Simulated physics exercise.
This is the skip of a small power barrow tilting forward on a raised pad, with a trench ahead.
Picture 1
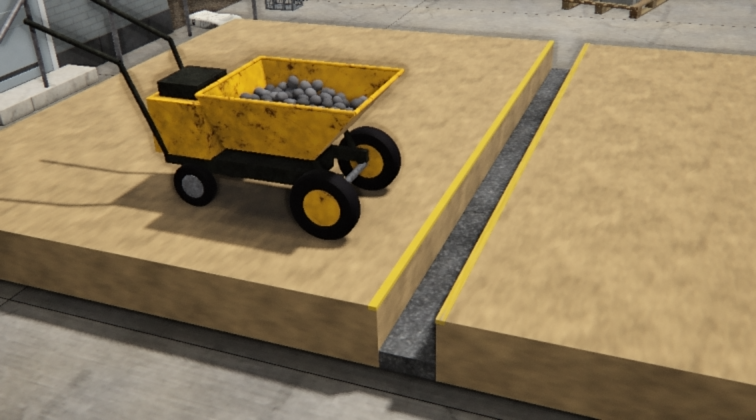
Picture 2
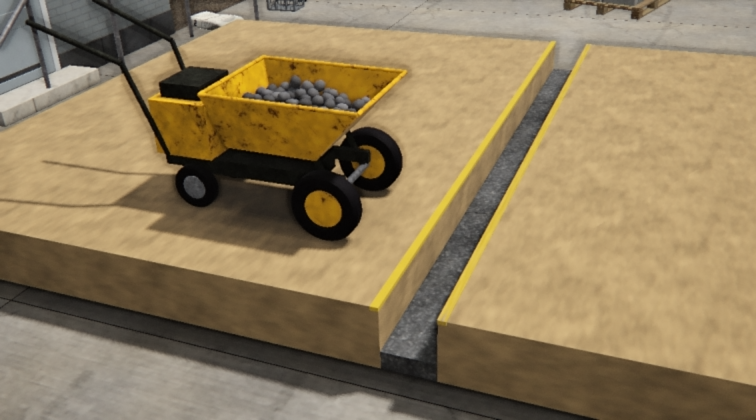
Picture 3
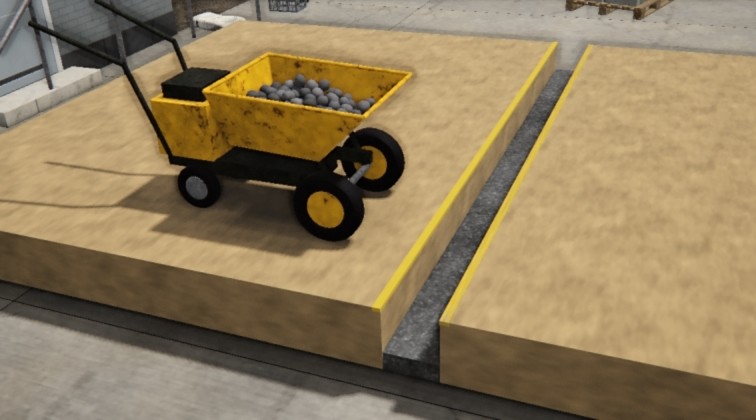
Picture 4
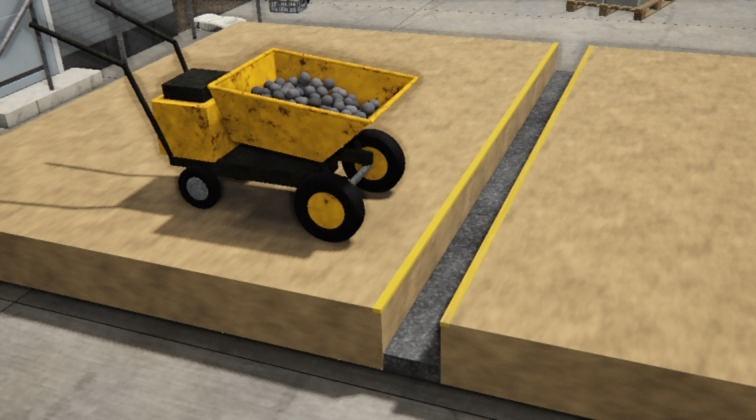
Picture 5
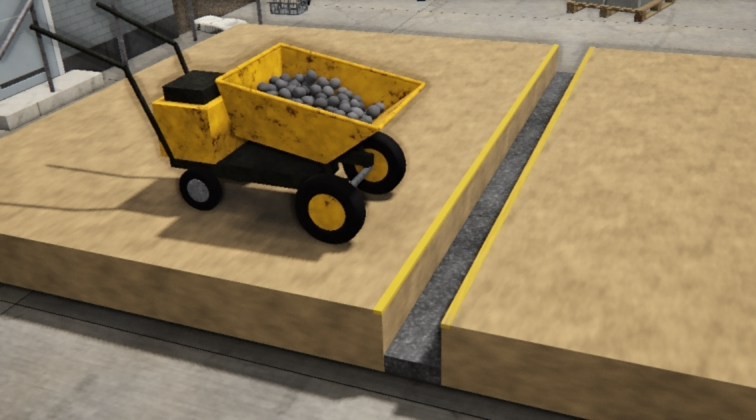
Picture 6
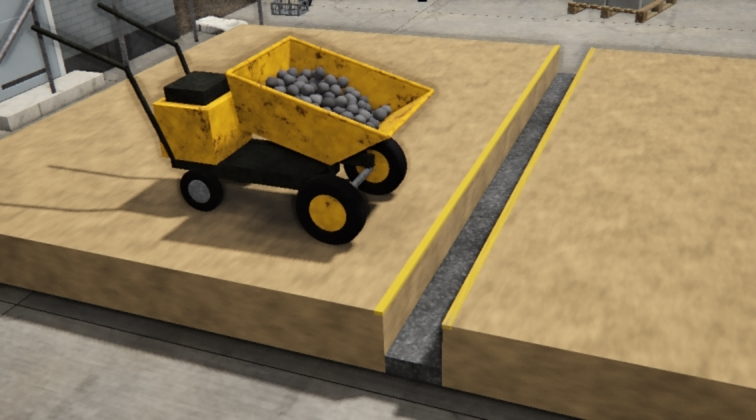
The yellow skip of a small power barrow, loaded with round grey cobbles, sat level at first, then tilted steadily forward to the right on a raised pad, with a narrow trench ahead.
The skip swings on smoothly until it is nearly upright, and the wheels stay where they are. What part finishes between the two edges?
Between the edges lies the larger part of the load.
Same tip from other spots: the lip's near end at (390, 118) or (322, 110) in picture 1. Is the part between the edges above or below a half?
One: The smaller part. Two: The larger part.
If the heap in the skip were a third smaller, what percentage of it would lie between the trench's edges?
It comes to 90 per cent or so.
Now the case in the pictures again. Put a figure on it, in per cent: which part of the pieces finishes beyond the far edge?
Near 20 %.
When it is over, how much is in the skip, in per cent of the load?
Some 0 per cent.
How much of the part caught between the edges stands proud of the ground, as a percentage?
About 0 per cent.
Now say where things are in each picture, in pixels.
In the first frame, lip of the skip near (355, 114), level; top of the load near (289, 105), round cobbles; first edge of the trench near (393, 275); far edge near (458, 287), the trench under half as wide as the skip, and about as deep as wide.
In the second frame, lip of the skip near (358, 115), level; top of the load near (291, 105).
In the third frame, lip of the skip near (364, 118), tipped barely; top of the load near (289, 97).
In the fourth frame, lip of the skip near (370, 122), tipped a little; top of the load near (293, 95).
In the fifth frame, lip of the skip near (378, 129), tipped a little; top of the load near (286, 99).
In the sixth frame, lip of the skip near (388, 137), tipped clearly; top of the load near (293, 95); first edge of the trench near (400, 279); far edge near (464, 292).
Shortly afterwards, skip tipped steeply; the whole lot in the skip.
Next, skip tipped right over; near two thirds in the skip; near a third in or heaped over the trench; a little beyond it; only a few falling.
Some moments later, skip tipped right over; only a few in the skip; the bulk in or heaped over the trench; near a quarter beyond it.
In the end, skip tipped right over; the bulk in or heaped over the trench; near a quarter beyond it.
